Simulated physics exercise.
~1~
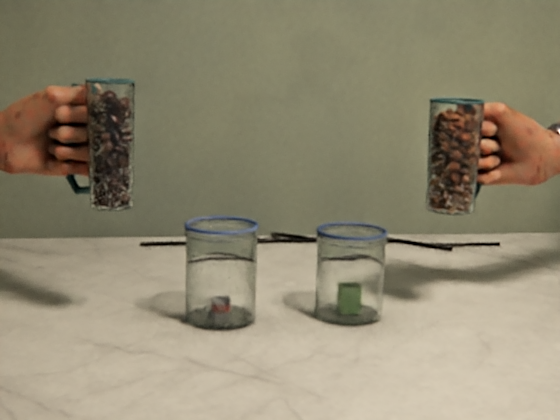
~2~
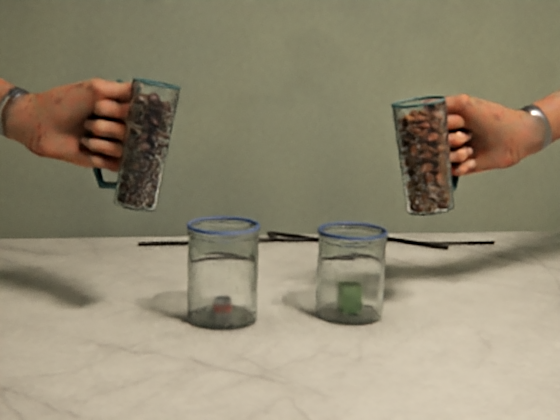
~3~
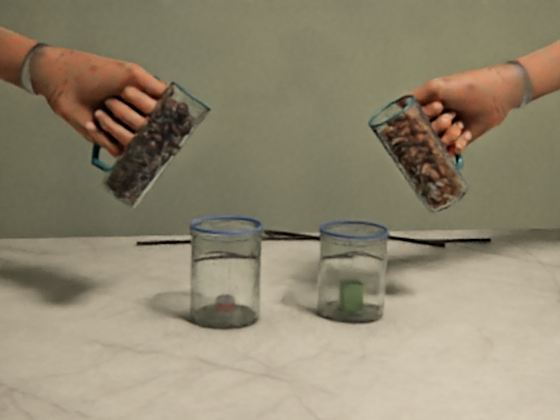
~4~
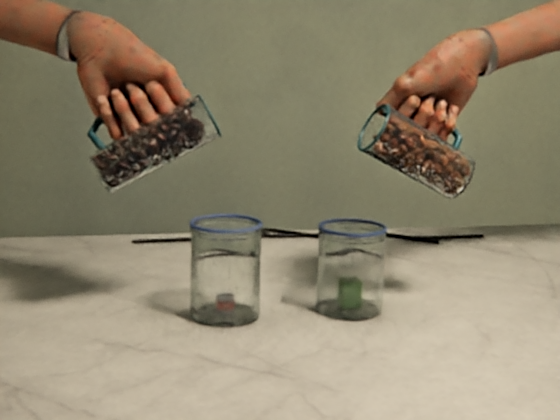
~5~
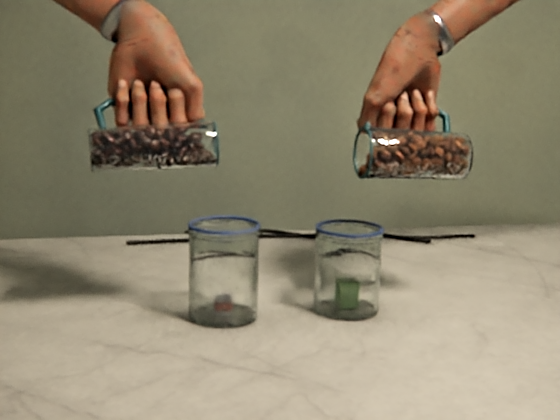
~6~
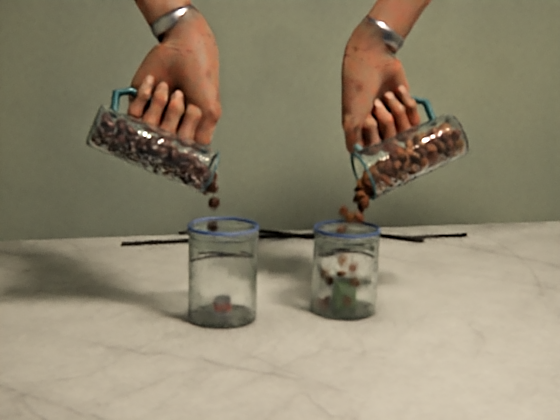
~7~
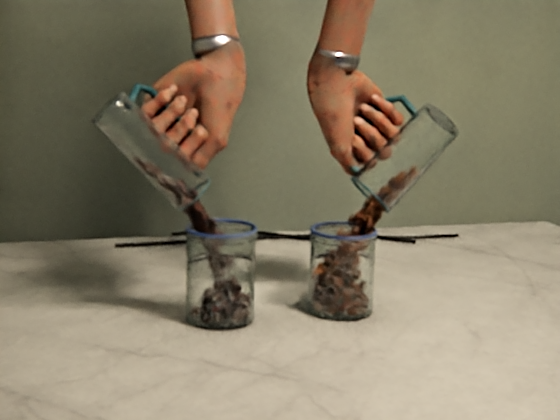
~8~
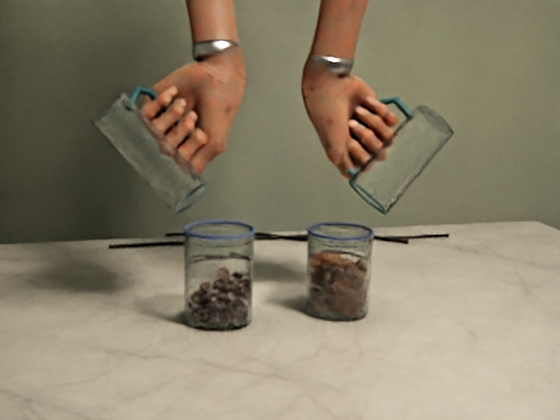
On a pale marble surface, two hands tipped clear mugs of brown, pebble-like pieces into two blue-rimmed glasses, burying a small reddish object on the left and a green block on the right, and ended holding the emptied mugs above them.
